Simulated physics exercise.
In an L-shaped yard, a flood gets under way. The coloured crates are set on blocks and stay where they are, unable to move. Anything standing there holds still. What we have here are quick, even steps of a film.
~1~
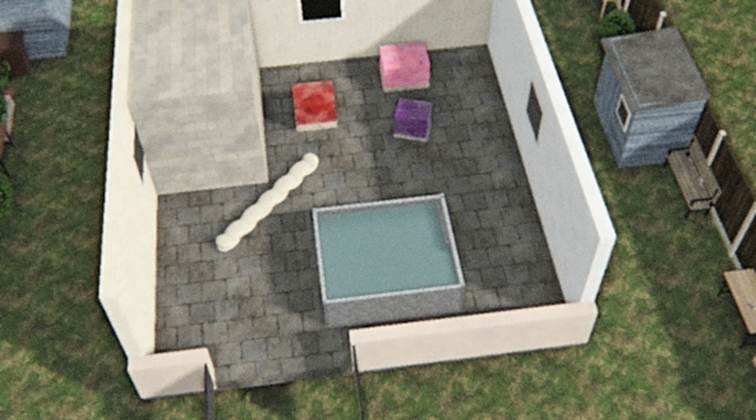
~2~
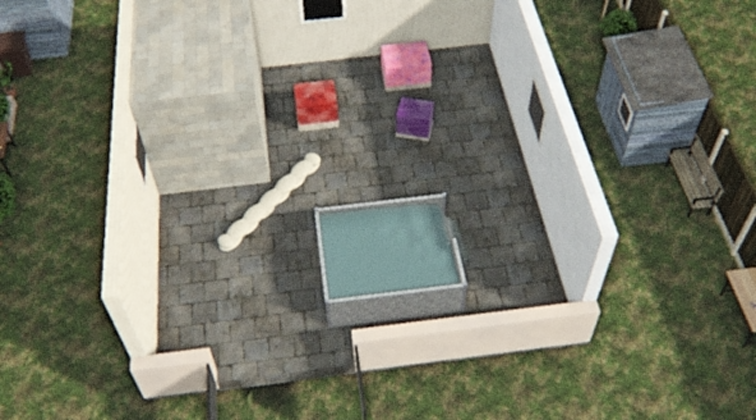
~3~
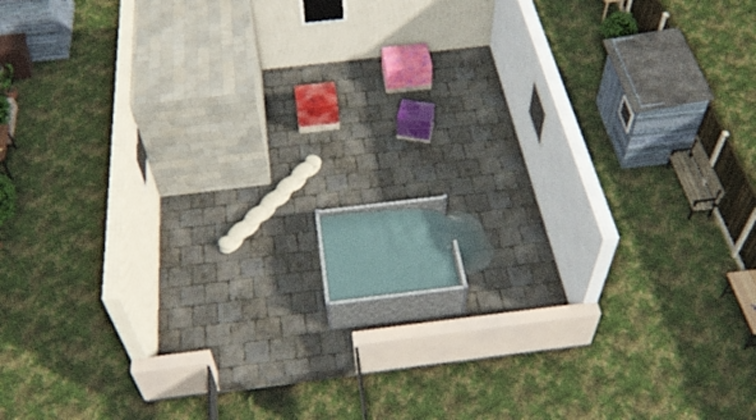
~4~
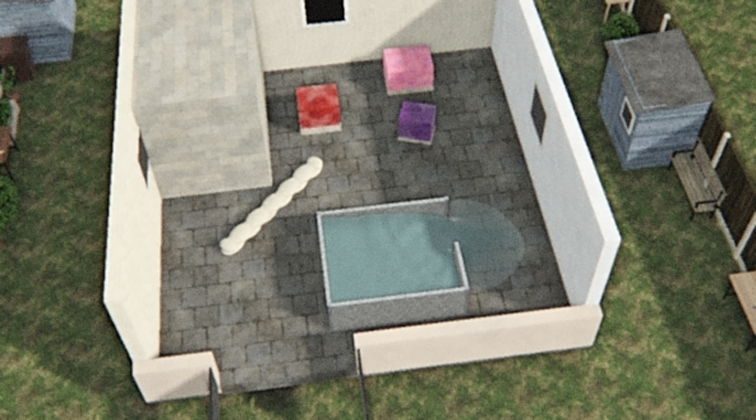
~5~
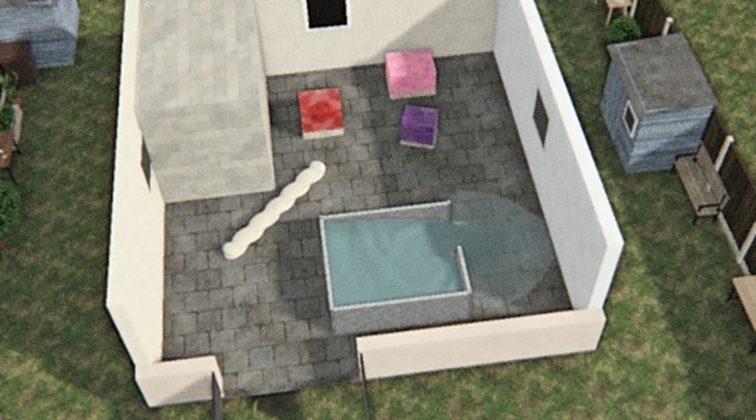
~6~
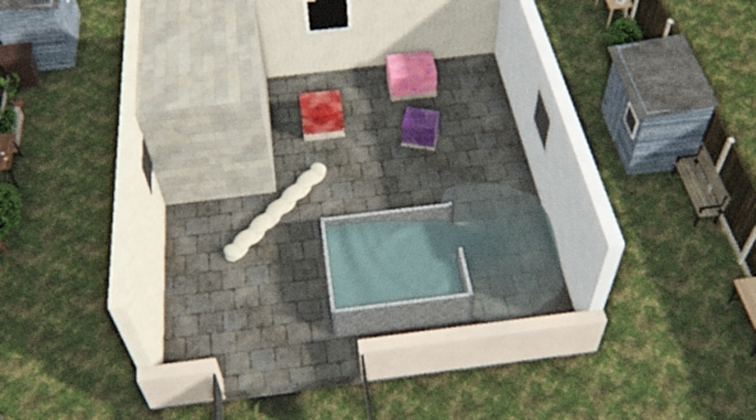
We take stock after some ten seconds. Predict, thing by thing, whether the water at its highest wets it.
One by one: The pink crate picks up moisture; the red crate remains moisture-free; the purple crate picks up moisture.
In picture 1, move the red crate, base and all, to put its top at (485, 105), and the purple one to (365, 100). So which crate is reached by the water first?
The crate marked red.
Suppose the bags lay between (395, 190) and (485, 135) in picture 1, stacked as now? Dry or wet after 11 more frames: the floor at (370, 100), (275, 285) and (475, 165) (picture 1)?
In the order asked - bone dry, bone dry, drenched.
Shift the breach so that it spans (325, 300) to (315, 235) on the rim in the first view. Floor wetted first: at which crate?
My pick is the red-painted one.
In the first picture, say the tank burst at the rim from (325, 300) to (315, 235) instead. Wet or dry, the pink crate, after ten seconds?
Result: Pink is not reached.
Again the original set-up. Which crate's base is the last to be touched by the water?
The one in red comes last.
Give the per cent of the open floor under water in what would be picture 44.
I'd put it at roughly 70 per cent.
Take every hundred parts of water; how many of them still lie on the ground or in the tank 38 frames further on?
That works out to about 98 per cent.
A moment on, water covers 15 % of the floor; the pink crate not reached, the red crate not reached, the purple crate not reached.
Next, water covers 25 % of the floor; the pink crate not reached, the red crate not reached, the purple crate not reached.
Then, water covers 40 % of the floor; the pink crate water round its plinth, the red crate not reached, the purple crate water round its plinth.
Later, water covers 70 % of the floor; the pink crate water round its plinth, the red crate water round its plinth, the purple crate water round its plinth.
In the end, water covers 95 % of the floor; the pink crate was topped, the red crate stayed above the water, the purple crate was topped.
